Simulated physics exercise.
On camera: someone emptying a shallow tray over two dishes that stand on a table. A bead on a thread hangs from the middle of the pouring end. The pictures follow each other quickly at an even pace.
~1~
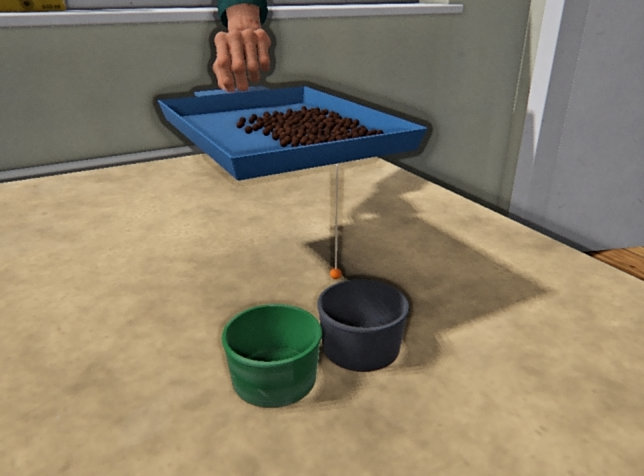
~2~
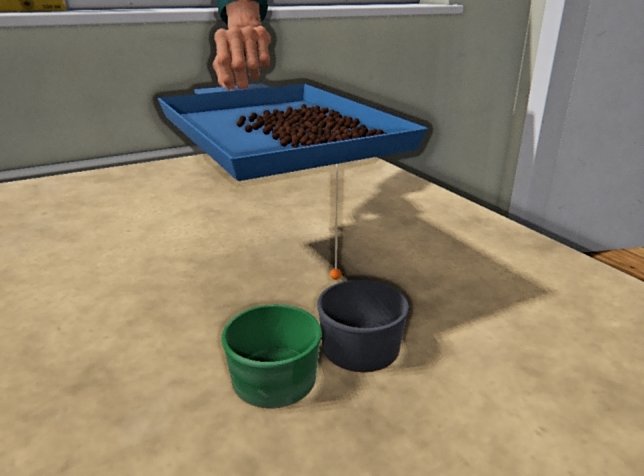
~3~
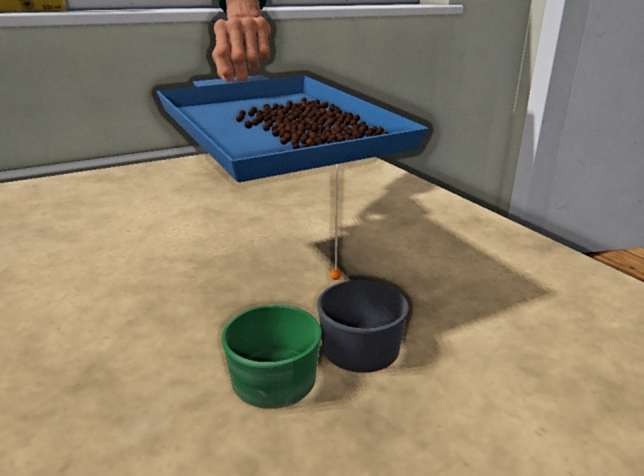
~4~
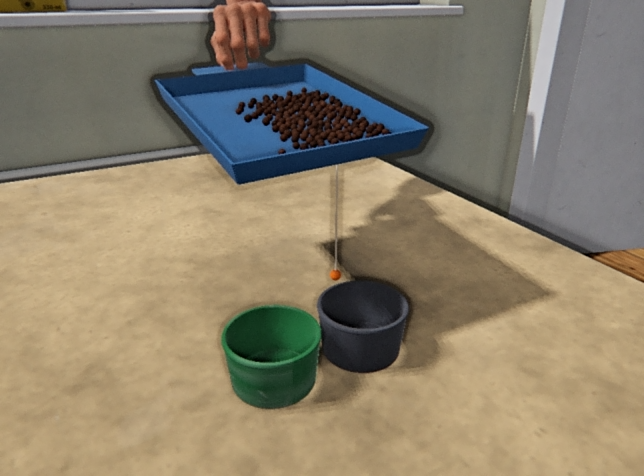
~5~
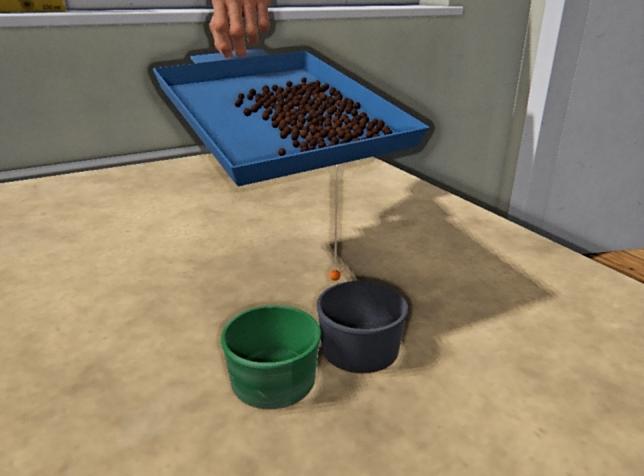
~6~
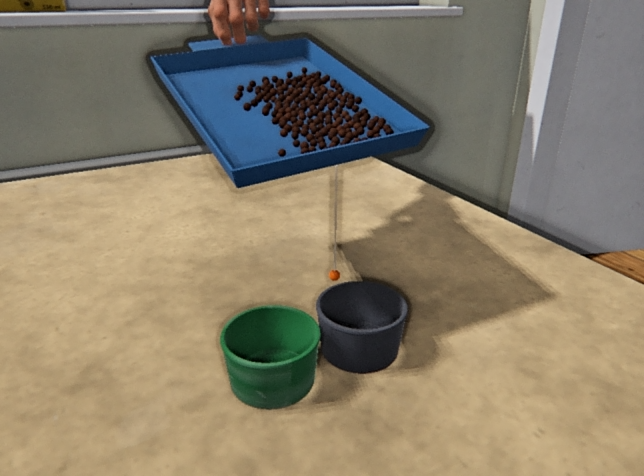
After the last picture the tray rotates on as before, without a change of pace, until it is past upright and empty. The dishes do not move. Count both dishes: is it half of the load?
They take more than half between them.
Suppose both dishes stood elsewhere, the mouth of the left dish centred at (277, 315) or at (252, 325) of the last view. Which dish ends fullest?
At the first place the left dish, at the second the left one.
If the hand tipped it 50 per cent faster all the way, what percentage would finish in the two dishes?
Some 90 per cent.
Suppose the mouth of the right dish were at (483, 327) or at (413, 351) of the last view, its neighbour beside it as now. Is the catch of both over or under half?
In turn: The smaller part; below a half.
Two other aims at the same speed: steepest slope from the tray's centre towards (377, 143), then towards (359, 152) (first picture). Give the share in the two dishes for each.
In turn 0 and 20 in a hundred.
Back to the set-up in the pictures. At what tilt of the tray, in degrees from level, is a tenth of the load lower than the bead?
At about 90°.
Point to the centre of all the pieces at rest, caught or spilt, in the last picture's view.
Near (279, 371).
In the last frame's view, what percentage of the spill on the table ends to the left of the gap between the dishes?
Roughly 30 in a hundred.
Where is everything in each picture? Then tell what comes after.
Corners of the pouring end (236, 155) and (418, 127), level; middle of the load (312, 129), allspice berries; left dish (293, 379); right dish (387, 344); bead on its thread (336, 274), in the first picture.
Corners of the pouring end (236, 156) and (419, 127), level; middle of the load (312, 128), in the second picture.
Corners of the pouring end (236, 157) and (419, 127), tipped barely, lowest at the left corner; middle of the load (312, 124), in the third picture.
Corners of the pouring end (237, 160) and (420, 126), tipped a little, lowest at the left corner; middle of the load (313, 119), in the fourth picture.
Corners of the pouring end (237, 163) and (420, 126), tipped a little, lowest at the left corner; middle of the load (313, 113), in the fifth picture.
Corners of the pouring end (237, 166) and (421, 125), tipped a little, lowest at the left corner; middle of the load (313, 109); left dish (291, 380); right dish (385, 346), in the sixth picture.
Just after the last frame, tray tipped steeply; almost all on the tray; just a few in the air.
A moment on, tray tipped right over; roughly a quarter on the tray; roughly a third in the left dish; about a tenth in the right dish; about a tenth outside both; roughly a quarter in the air.
Further on, tray tipped past a quarter turn; roughly two thirds in the left dish; roughly a quarter in the right dish; about a tenth outside both.
When it is over, tray tipped past a quarter turn; roughly two thirds in the left dish; roughly a quarter in the right dish; about a tenth outside both.
